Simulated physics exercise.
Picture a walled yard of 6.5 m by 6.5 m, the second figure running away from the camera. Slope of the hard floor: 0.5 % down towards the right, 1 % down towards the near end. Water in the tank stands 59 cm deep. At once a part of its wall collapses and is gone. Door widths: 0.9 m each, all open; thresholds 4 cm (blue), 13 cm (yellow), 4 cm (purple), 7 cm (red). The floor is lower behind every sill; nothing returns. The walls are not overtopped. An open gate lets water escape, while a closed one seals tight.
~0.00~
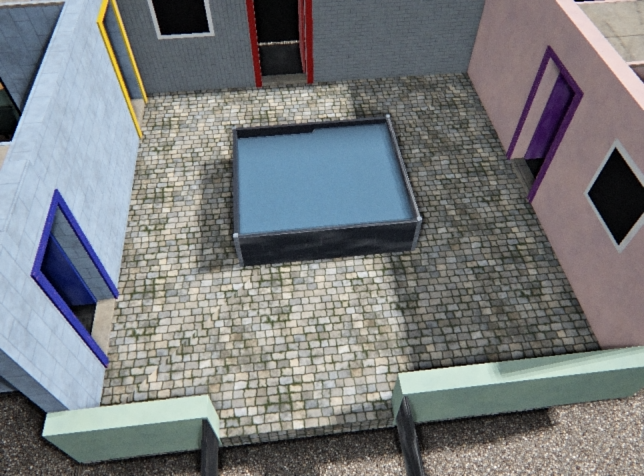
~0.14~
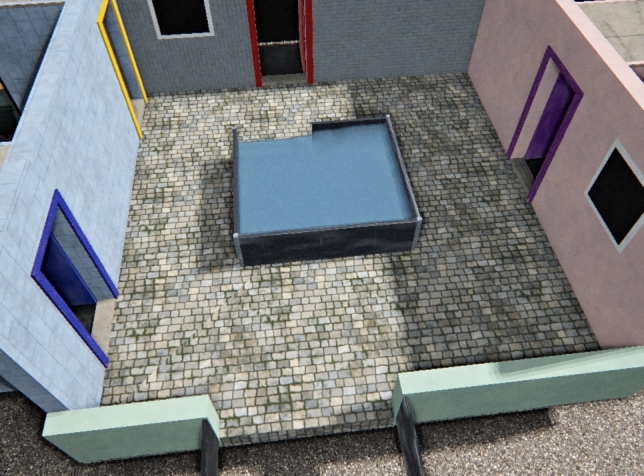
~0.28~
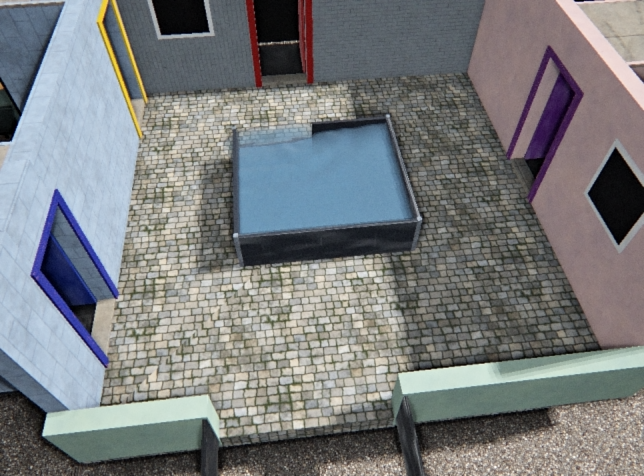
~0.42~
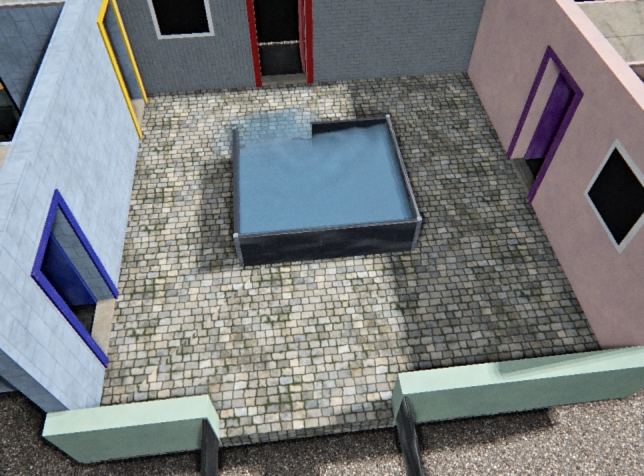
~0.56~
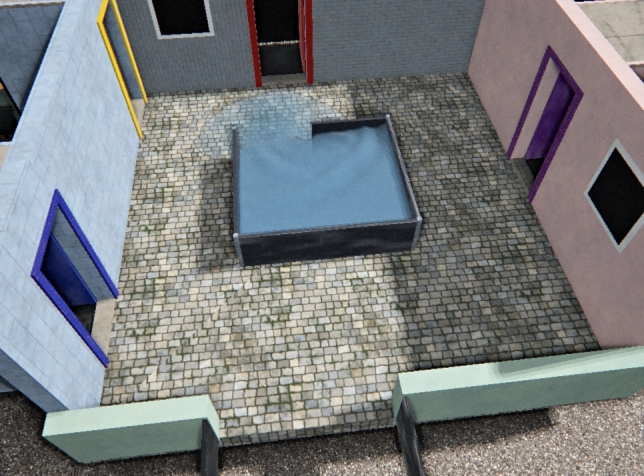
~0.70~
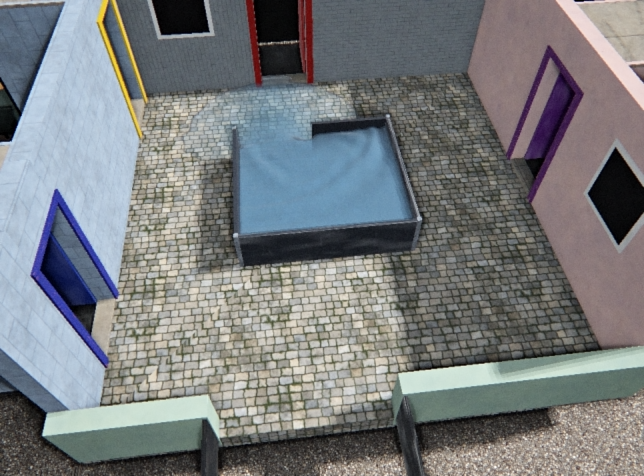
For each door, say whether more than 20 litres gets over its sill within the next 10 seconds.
Blue door: Not over; yellow door: Over; purple door: Not over; red door: Over.
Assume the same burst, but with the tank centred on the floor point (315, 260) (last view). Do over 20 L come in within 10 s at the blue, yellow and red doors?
Lab note: Vs limit, blue door limit held; yellow door limit broken; red door limit broken.
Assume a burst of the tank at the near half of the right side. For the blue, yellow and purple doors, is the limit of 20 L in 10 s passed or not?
Then blue exceeds it, yellow does not exceed it, purple exceeds it.
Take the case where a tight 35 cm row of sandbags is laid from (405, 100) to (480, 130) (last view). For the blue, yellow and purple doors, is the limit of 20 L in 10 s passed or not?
Blue within the limit, yellow beyond the limit, purple within the limit.
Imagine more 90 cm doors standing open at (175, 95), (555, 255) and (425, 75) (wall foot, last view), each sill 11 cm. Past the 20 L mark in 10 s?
Per doorway, in order: Sufficient / insufficient / insufficient.
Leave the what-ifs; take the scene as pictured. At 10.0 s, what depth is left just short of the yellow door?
The depth there is around 8.0 cm.
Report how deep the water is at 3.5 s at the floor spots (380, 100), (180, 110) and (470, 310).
Roughly 4, 19, 0 cm.
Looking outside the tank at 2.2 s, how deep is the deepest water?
I'd say near 42 centimetres.
After 1.4 s water covers 20 % of the floor and is deepest (31 cm) near (249, 87); blue door not reached, yellow door not reached, purple door not reached, red door 11 cm at the sill, 76 L in.
After 2.2 s water covers 25 % of the floor and is deepest (42 cm) near (157, 93); blue door not reached, yellow door 24 cm at the sill, 10 L in, purple door not reached, red door 24 cm at the sill, 204 L in.
After 3.5 s water covers 40 % of the floor and is deepest (25 cm) near (147, 94); blue door not reached, yellow door 23 cm at the sill, 79 L in, purple door not reached, red door 21 cm at the sill, 366 L in.
After 6.0 s water covers 70 % of the floor and is deepest (17 cm) near (145, 111); blue door 3 cm at the sill, 0 L in, yellow door 16 cm at the sill, 119 L in, purple door 5 cm at the sill, 0 L in, red door 14 cm at the sill, 500 L in.
After 10.0 s water covers 90 % of the floor and is deepest (10 cm) near (590, 375); blue door 7 cm at the sill, 6 L in, yellow door 8 cm at the sill, 124 L in, purple door 5 cm at the sill, 3 L in, red door 8 cm at the sill, 553 L in.
